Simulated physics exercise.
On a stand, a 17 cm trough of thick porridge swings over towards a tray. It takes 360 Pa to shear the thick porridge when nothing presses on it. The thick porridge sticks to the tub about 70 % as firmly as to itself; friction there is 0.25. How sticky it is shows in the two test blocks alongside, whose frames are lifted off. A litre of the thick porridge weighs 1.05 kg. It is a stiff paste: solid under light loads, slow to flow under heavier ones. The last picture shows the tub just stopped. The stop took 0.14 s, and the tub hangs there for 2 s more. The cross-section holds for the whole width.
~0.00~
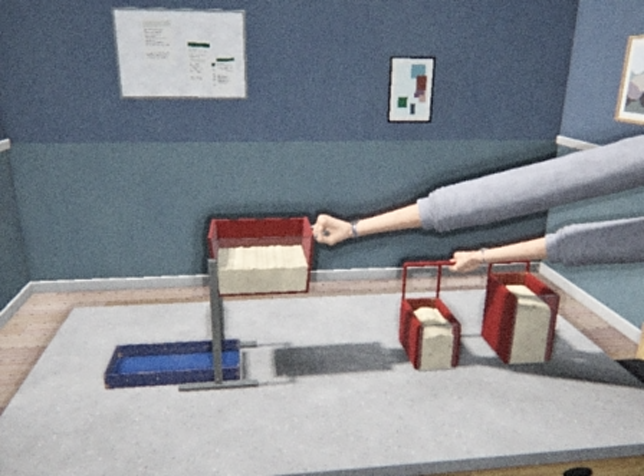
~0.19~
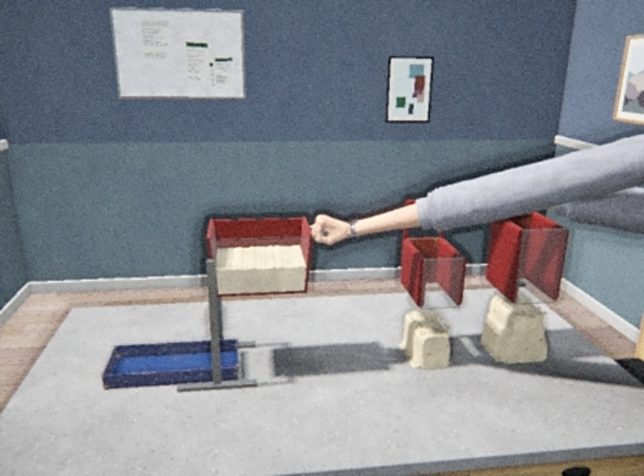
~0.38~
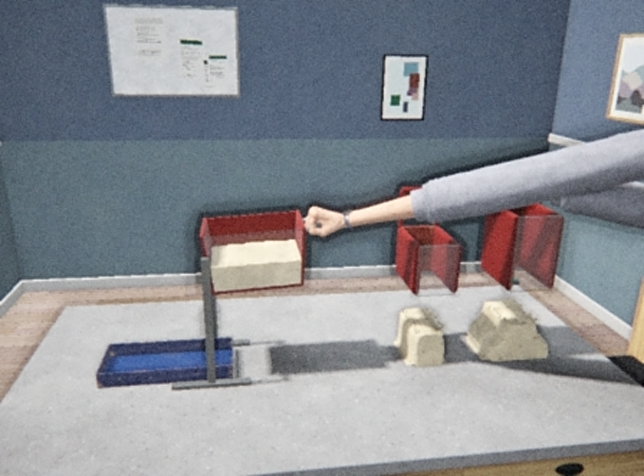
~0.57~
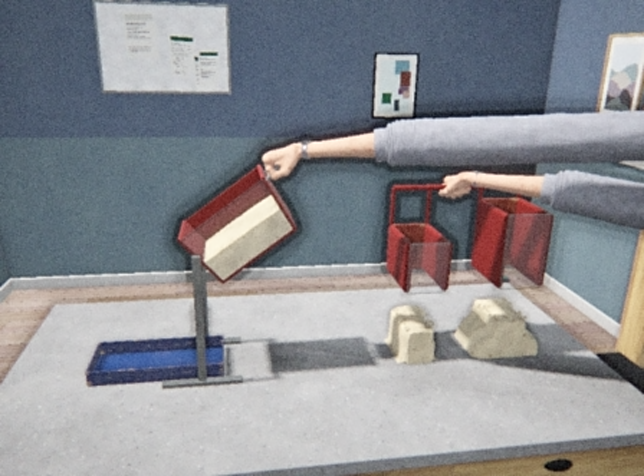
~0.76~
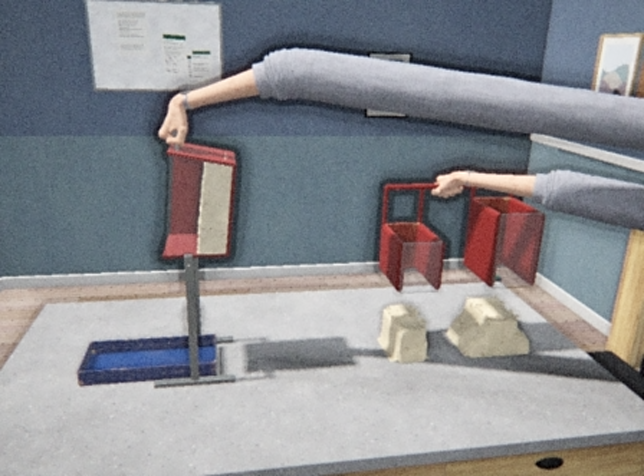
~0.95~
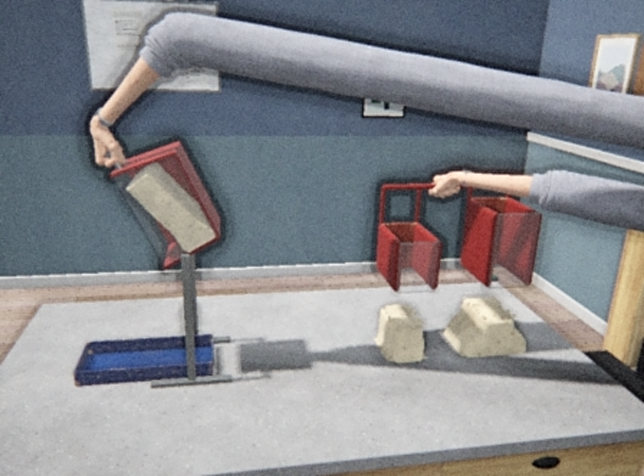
A hand swung a red tub of pale porridge up and over above a blue tray, after another hand had lifted two red boxes off pale blocks, the larger of which slumped.
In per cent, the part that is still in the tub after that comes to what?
It comes to some 0 %.
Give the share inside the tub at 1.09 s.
Near 35 %.
After 1.09 s, the tub is at 115 degrees and holds 37 %.
After 1.26 s, the tub is at 115 degrees and holds 0 %.
After 1.43 s, the tub is at 115 degrees and holds 0 %.
After 1.60 s, the tub is at 115 degrees and holds 0 %.
After 2.95 s, at the end, the tub is at 115 degrees and holds 0 %.
